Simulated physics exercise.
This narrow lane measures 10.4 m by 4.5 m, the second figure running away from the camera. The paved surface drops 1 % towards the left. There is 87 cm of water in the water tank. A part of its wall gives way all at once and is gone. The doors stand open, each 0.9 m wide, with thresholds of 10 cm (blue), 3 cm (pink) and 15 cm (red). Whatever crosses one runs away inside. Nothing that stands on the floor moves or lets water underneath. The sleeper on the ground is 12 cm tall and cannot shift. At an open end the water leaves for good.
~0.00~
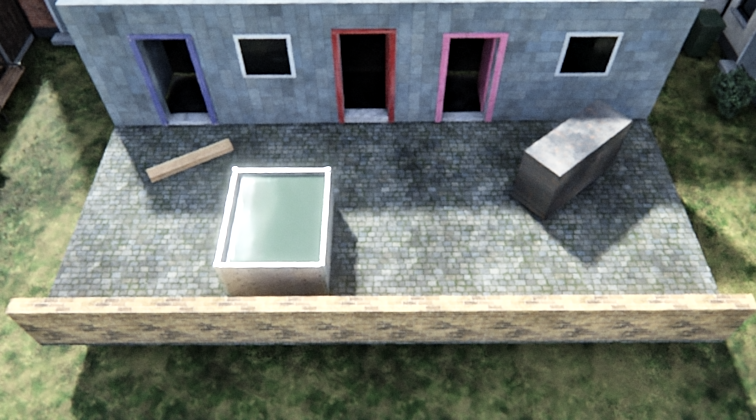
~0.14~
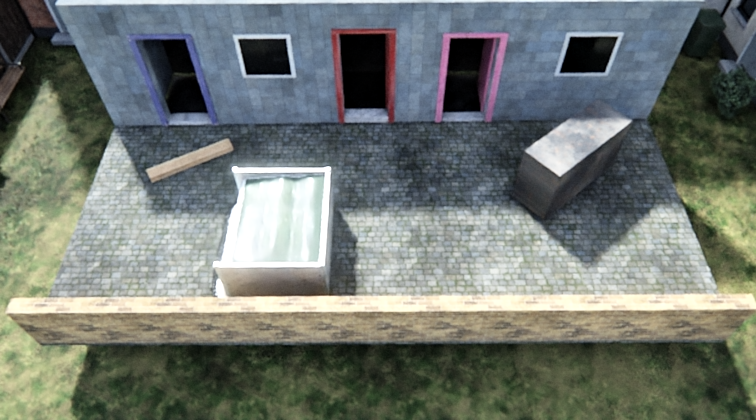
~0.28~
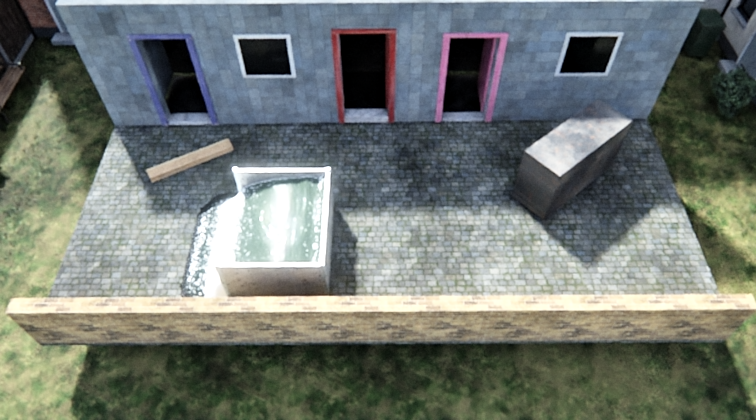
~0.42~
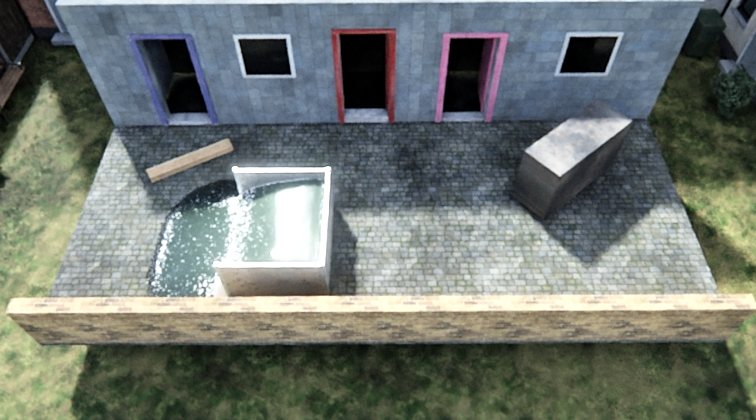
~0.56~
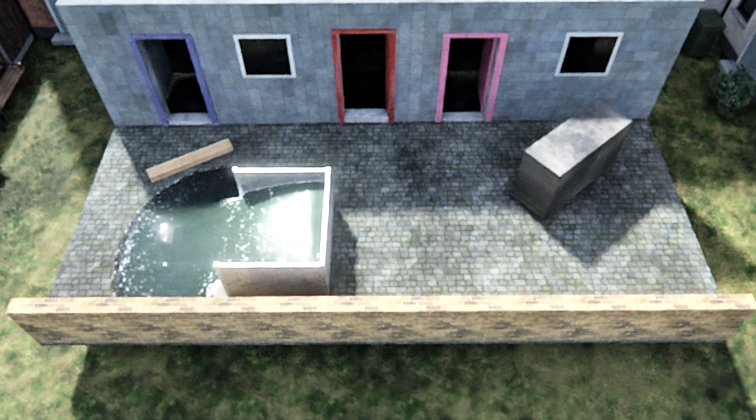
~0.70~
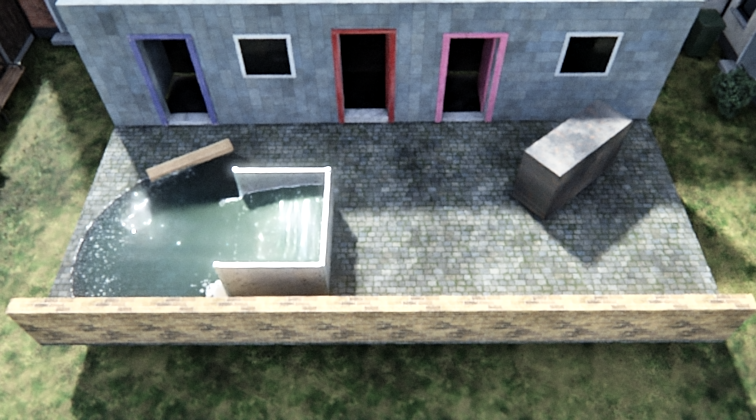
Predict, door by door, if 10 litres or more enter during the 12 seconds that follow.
Within that time: At the blue door it keeps below the limit; at the pink door it stays under the limit; at the red door it stays under the limit.
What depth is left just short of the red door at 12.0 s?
About 0.5 cm.
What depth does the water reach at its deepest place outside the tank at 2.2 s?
About 19 cm.
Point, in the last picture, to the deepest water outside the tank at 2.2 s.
At about (162, 184).
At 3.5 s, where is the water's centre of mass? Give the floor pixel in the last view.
Around (198, 243).
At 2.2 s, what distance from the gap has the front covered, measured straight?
Some 4.0 m out.
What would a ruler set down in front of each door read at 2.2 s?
Depths in cm: Blue 0, pink 0, red 0.
After 1.4 s water covers 25 % of the floor and is deepest (26 cm) near (223, 263); blue door not reached, pink door not reached, red door not reached.
After 2.2 s water covers 25 % of the floor and is deepest (19 cm) near (162, 184); blue door not reached, pink door not reached, red door not reached.
After 3.5 s water covers 25 % of the floor and is deepest (10 cm) near (160, 191); blue door 2 cm at the sill, 0 L in, pink door not reached, red door not reached.
After 7.0 s water covers 20 % of the floor and is deepest (4 cm) near (71, 248); blue door 1 cm at the sill, 0 L in, pink door not reached, red door not reached.
After 12.0 s water covers 5 % of the floor and is deepest (2 cm) near (42, 323); blue door 1 cm at the sill, 0 L in, pink door not reached, red door not reached.
